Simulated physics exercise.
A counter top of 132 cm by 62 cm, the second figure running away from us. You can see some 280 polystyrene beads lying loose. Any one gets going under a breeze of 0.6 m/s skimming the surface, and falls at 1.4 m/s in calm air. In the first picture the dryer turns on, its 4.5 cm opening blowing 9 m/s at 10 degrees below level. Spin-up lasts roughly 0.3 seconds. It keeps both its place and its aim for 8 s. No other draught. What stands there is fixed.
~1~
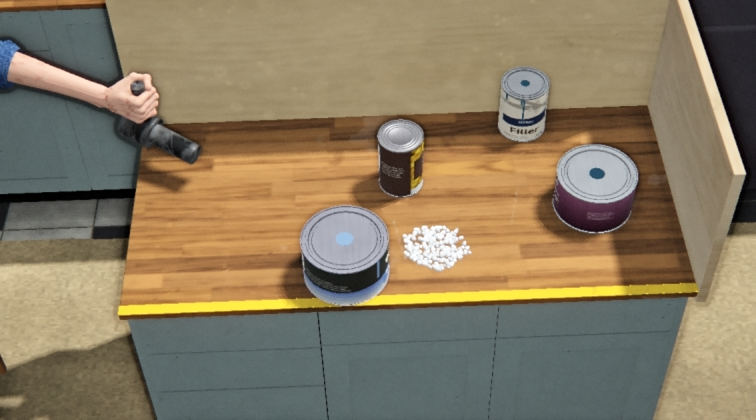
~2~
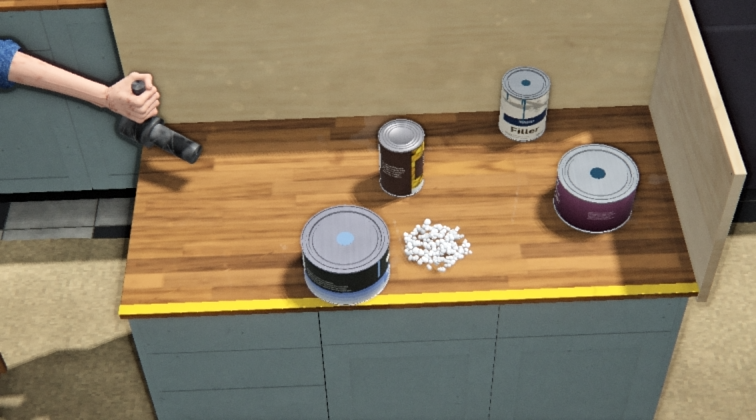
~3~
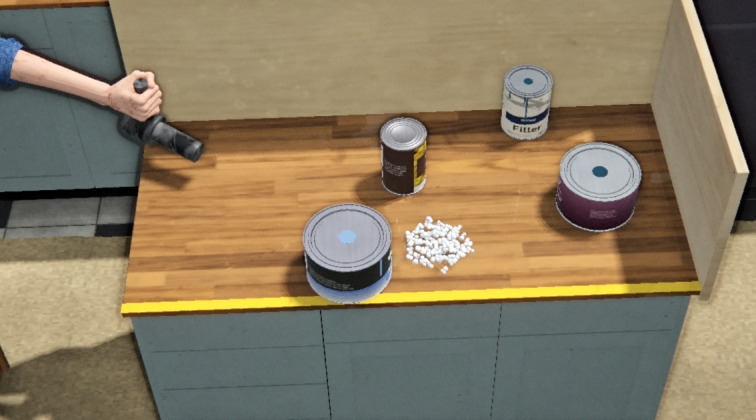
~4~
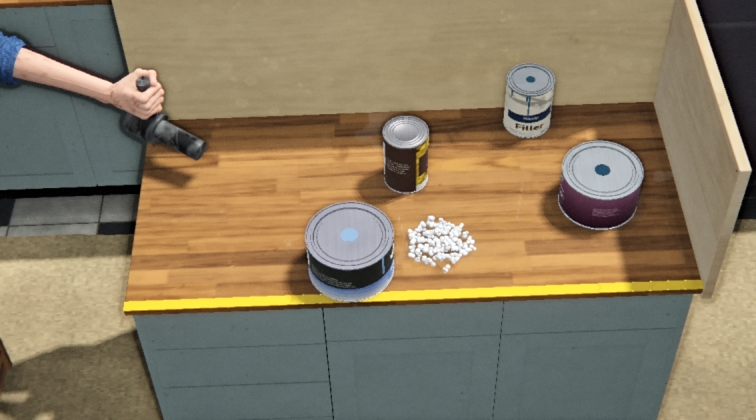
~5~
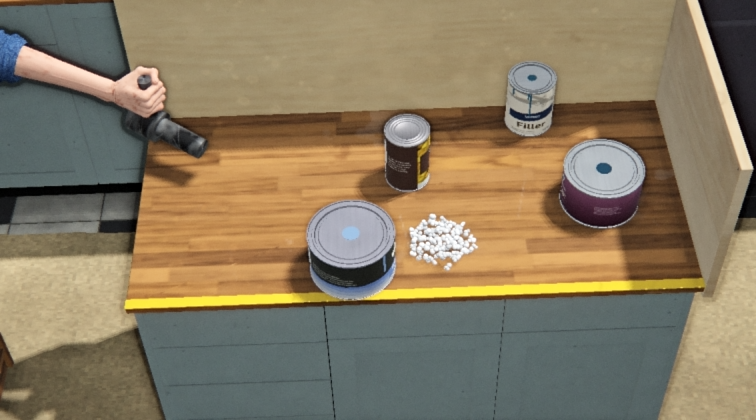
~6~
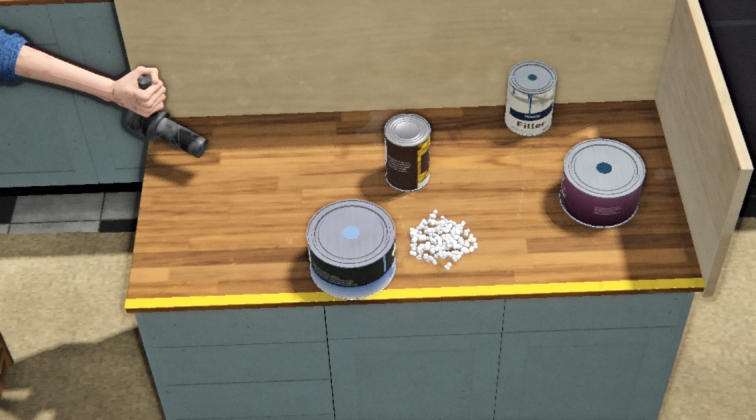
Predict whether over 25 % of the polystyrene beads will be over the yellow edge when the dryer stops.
Prediction: More than 25 % go over the yellow edge.
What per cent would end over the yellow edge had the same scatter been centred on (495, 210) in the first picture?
I'd expect around 30 percent of them to end up there.
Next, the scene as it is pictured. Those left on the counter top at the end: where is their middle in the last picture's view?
Roughly at (529, 270).
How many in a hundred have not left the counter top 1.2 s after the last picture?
Around 60 in a hundred are still there.
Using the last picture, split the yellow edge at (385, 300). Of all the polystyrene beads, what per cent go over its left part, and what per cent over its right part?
I'd guess near 0 percent left and close to 80 percent right.
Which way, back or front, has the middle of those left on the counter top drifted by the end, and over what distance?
Toward the near side, roughly 5 cm.
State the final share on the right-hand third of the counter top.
Some 10 per cent.
Then, 1.2 s after the last picture, 43 % are over the yellow edge; the middle of those still in play is near (504, 259); 35 % have settled or left.
Then, 2.2 s after the last picture, 62 % are over the yellow edge; the middle of those still in play is near (507, 262); 65 % have settled or left.
Then, 4.1 s after the last picture, 75 % are over the yellow edge; the middle of those still in play is near (522, 265); 78 % have settled or left.
Then, 7.7 s after the last picture, at the end, 81 % are over the yellow edge; the middle of those still in play is near (529, 270).
